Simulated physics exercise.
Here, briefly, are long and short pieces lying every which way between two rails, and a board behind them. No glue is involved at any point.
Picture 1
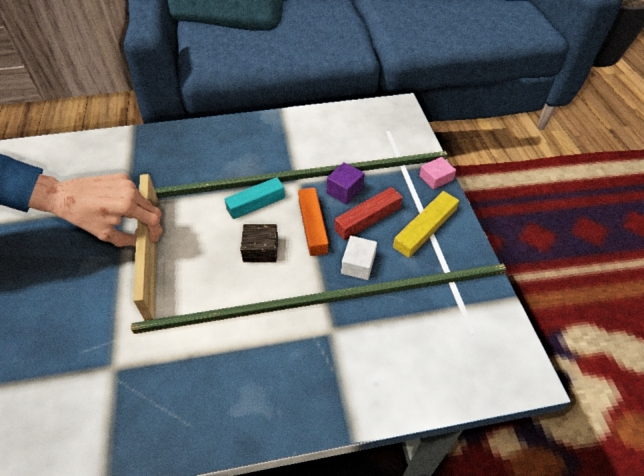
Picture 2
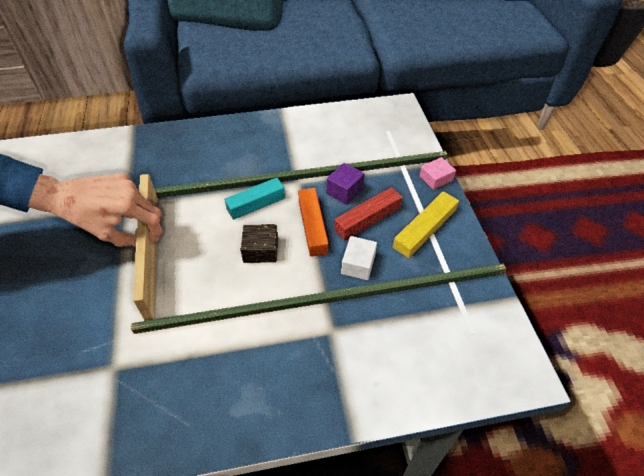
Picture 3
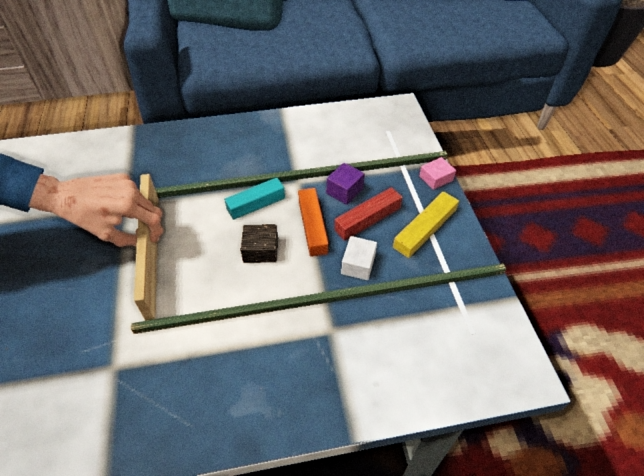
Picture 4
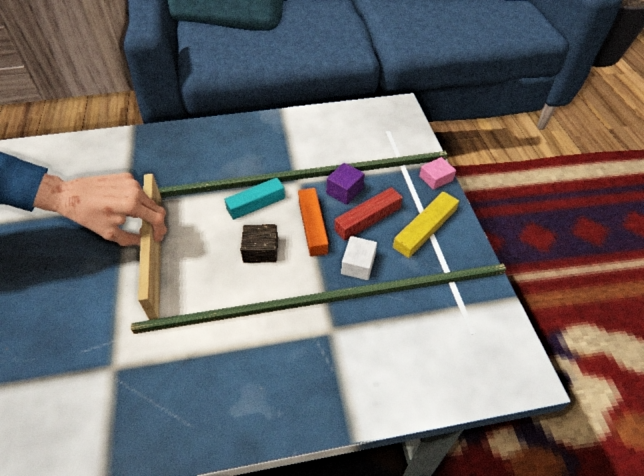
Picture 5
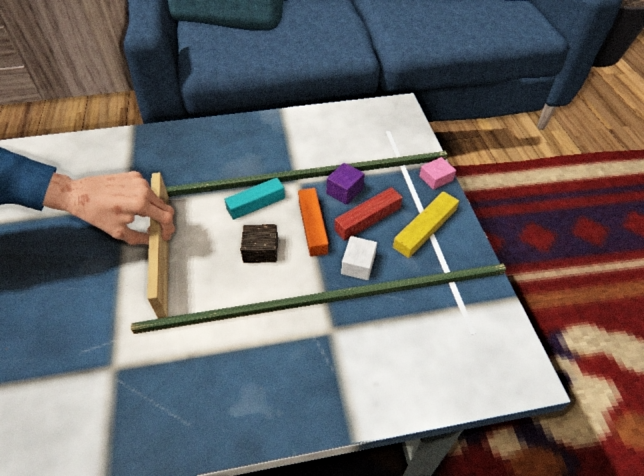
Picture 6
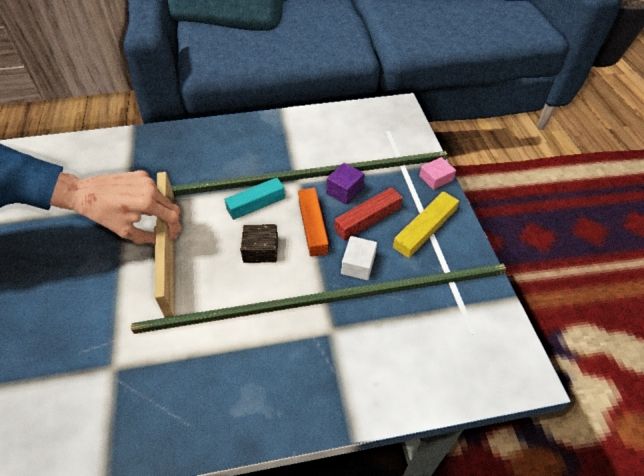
A wooden board held by a hand stayed almost still at first, then slid slightly to the right between two green rails, while the scattered colored blocks in front of it did not move.
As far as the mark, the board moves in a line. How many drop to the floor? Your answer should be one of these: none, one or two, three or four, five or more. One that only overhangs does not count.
The count is three or four.
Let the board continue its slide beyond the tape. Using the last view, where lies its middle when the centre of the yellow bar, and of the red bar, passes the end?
Roughly at (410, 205) and roughly at (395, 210).
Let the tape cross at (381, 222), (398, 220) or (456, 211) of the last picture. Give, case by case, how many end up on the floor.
Result per try: 1; 1; 6.
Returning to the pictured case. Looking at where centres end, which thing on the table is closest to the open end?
Orange stick.
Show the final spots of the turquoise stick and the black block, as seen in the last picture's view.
Around (436, 171) and around (444, 215).
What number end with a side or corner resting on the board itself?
So the total is 3.
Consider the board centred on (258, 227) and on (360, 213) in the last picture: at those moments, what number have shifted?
I get 2 at the one place and 8 at the other.
Soon after, none off yet; pink block at rest near (438, 173); yellow bar at rest near (427, 224); red bar at rest near (369, 213).
At rest, the number that fall off is three or four; fallen, purple block, red bar, yellow bar and pink block.
